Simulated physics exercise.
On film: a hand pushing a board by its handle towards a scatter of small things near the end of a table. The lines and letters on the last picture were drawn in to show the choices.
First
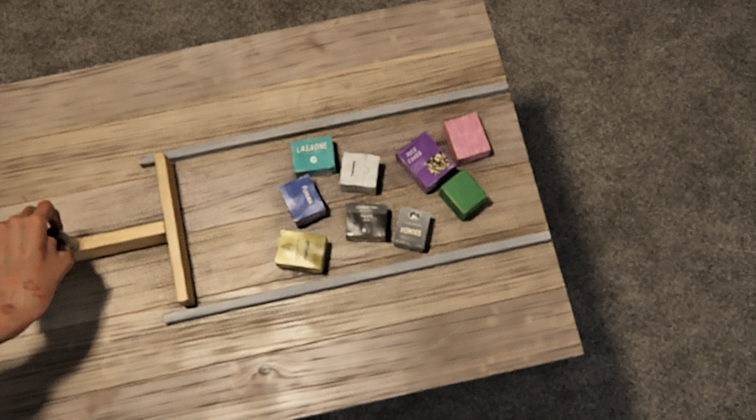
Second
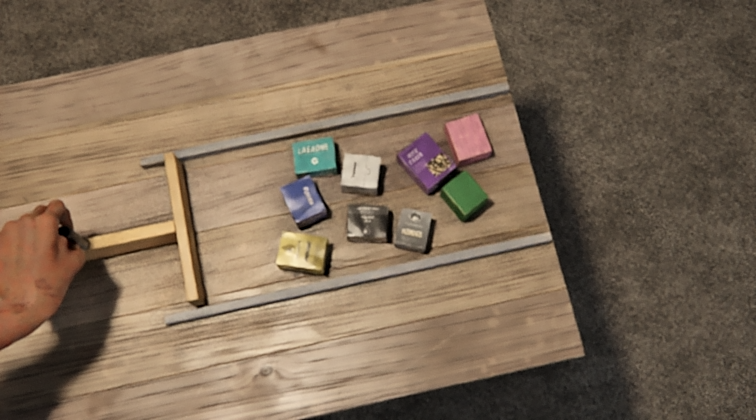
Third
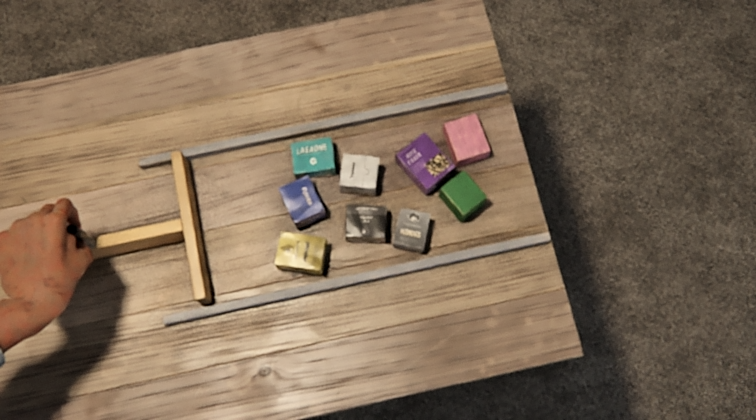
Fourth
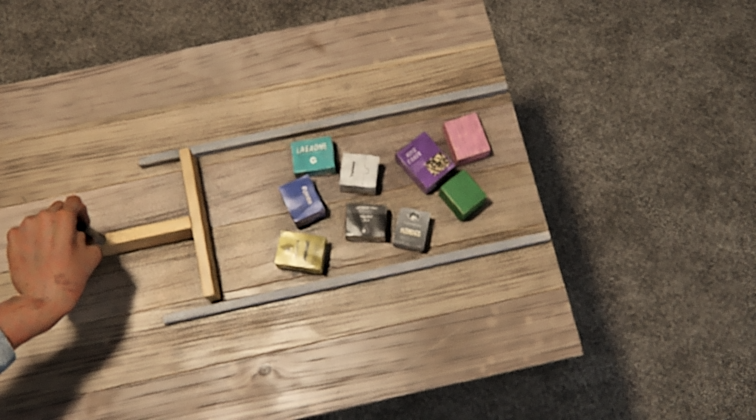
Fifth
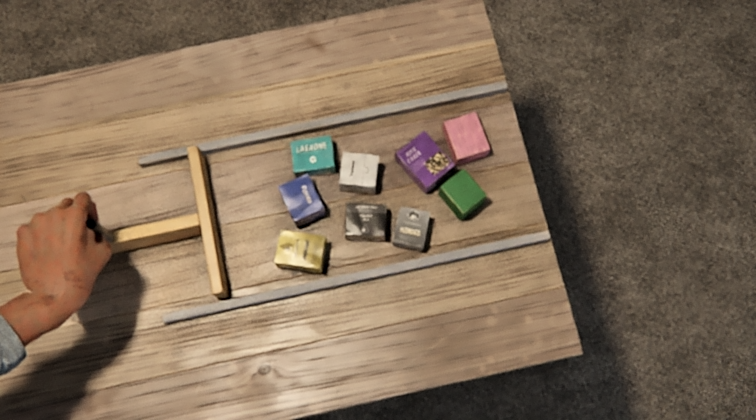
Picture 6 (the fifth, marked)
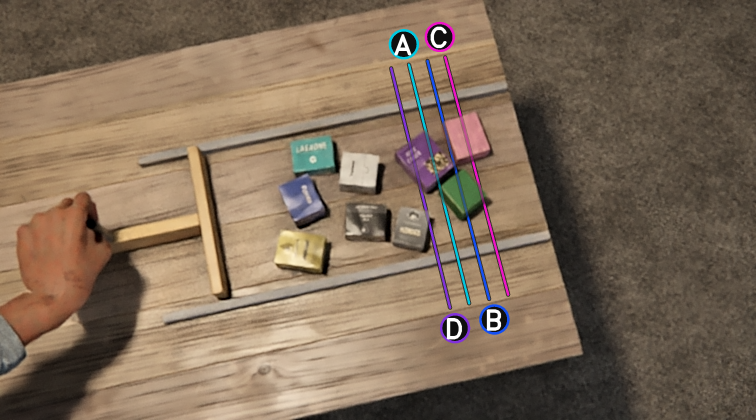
A hand at the left grips the handle of a wooden T-shaped pusher on a plank table, seen from above at a slight tilt, with grey carpet beyond. Between two thin metal rails lie teal, white, blue, yellow, black and grey boxes, with purple, pink and green ones farther right. The hand slides the pusher slowly rightward, narrowing the gap, while the boxes and the camera stay still.
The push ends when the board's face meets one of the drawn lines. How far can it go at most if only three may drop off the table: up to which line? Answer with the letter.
Up to line B.
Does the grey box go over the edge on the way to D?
By then, no.
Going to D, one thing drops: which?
It is the pink block.
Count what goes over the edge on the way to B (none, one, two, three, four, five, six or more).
By then, three.
On the marked copy, A at (438, 179); B at (457, 175); C at (475, 171); D at (419, 183).
With B. Early on, board (296, 198); yellow packet (334, 236); black box (375, 218).
Further on, board (386, 179); pink block (517, 134); green block (499, 191).
At the end, board (456, 165); green block over the edge; purple packet over the edge; three fallen.
As for the rest, A is within the limit but short; C drops six; D is within the limit but short.
